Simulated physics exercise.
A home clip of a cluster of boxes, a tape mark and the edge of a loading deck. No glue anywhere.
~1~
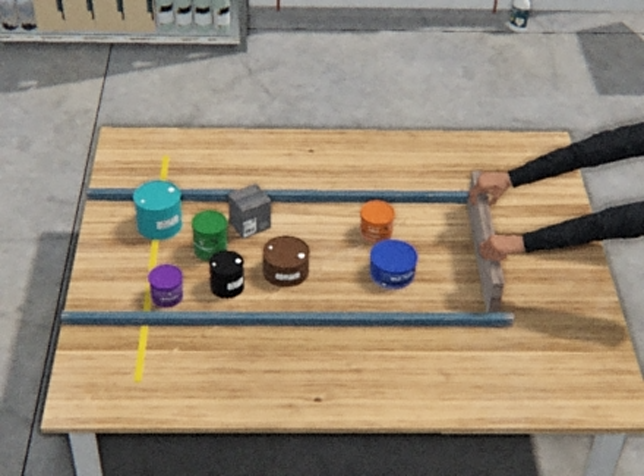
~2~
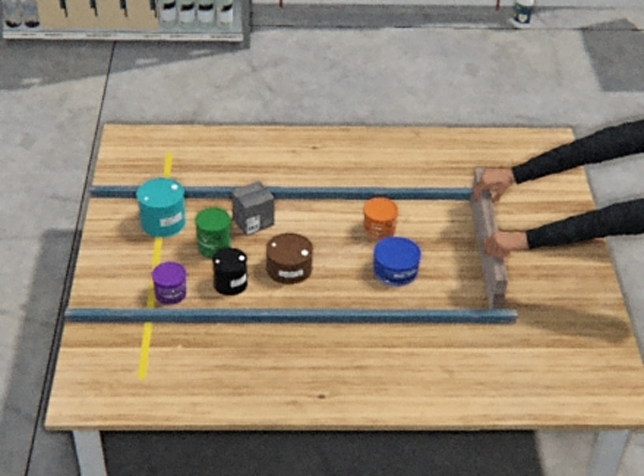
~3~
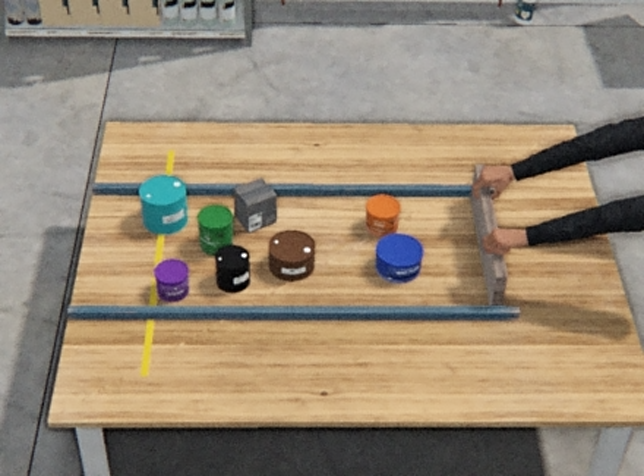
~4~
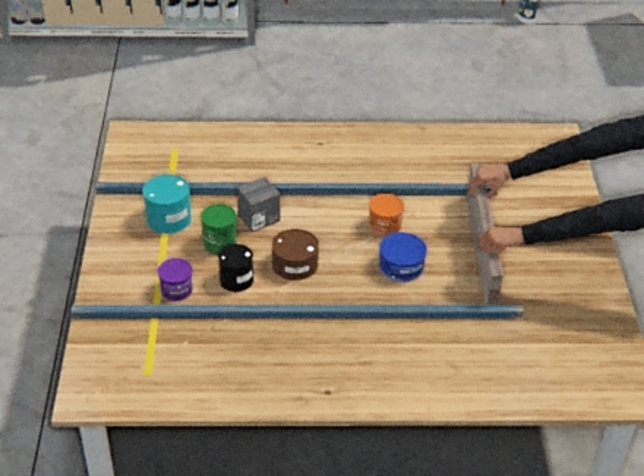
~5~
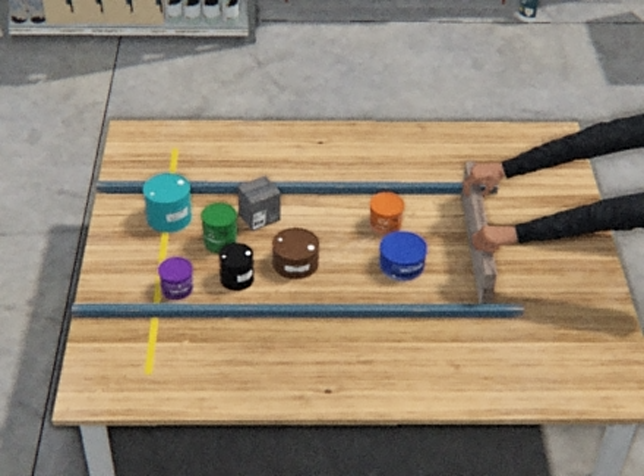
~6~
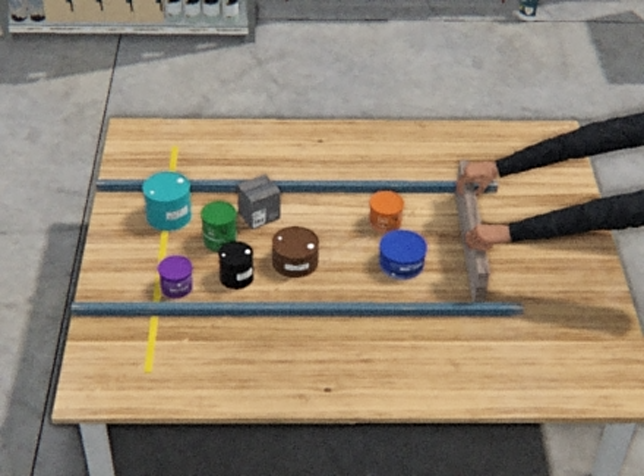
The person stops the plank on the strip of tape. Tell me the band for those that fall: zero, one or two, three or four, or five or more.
As it turns out, the number that fall off is zero.
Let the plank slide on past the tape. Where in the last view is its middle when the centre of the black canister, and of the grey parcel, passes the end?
About (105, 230), and (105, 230) for the other.
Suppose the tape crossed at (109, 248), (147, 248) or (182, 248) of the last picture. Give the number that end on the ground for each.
The counts: 4, 1 and 0.
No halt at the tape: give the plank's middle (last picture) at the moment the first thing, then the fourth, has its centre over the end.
At (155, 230) for the first, at (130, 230) for the fourth.
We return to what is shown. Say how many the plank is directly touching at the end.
The number is 4.
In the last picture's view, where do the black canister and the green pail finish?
First (139, 285), then (122, 228).
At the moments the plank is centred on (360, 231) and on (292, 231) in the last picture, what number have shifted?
First 3, then 6.
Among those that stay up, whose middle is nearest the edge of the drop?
The brown canister.
A little later, none off yet; turquoise canister at rest near (168, 201); purple pail at rest near (176, 277); green pail at rest near (219, 227).
Next, none off yet; turquoise canister at rest near (168, 201); purple pail moving near (172, 279); green pail shifted a little near (212, 223).
When it is over, the number that fall off is zero.
